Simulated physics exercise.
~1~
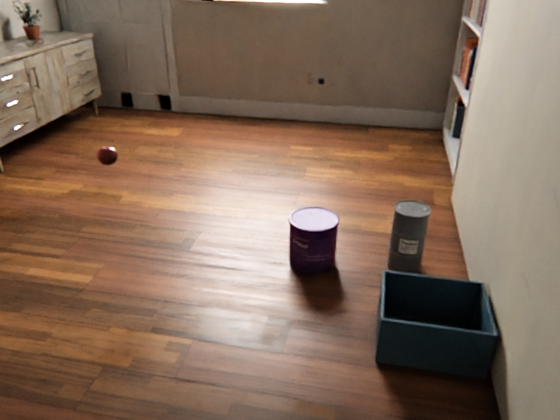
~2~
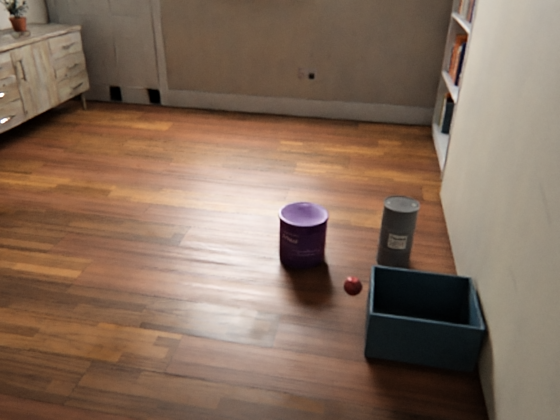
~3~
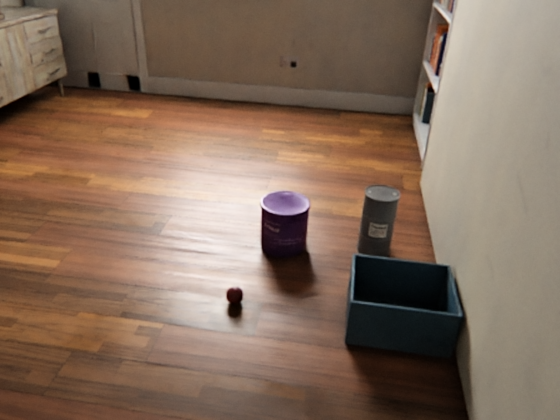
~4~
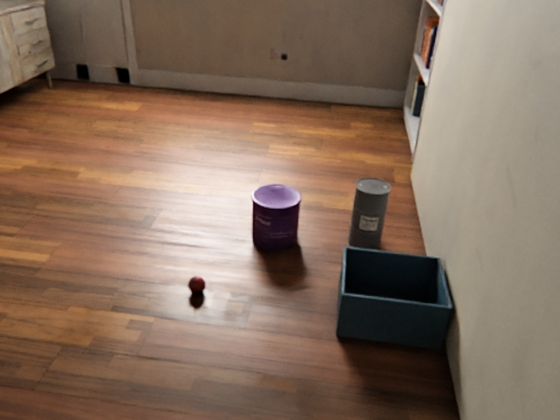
In a room with a wooden floor, a small red ball flies right and down toward an open blue box, passing near a purple pail and a grey canister, then moves back left across the floor and ends outside the box, while the pail and canister stay standing.
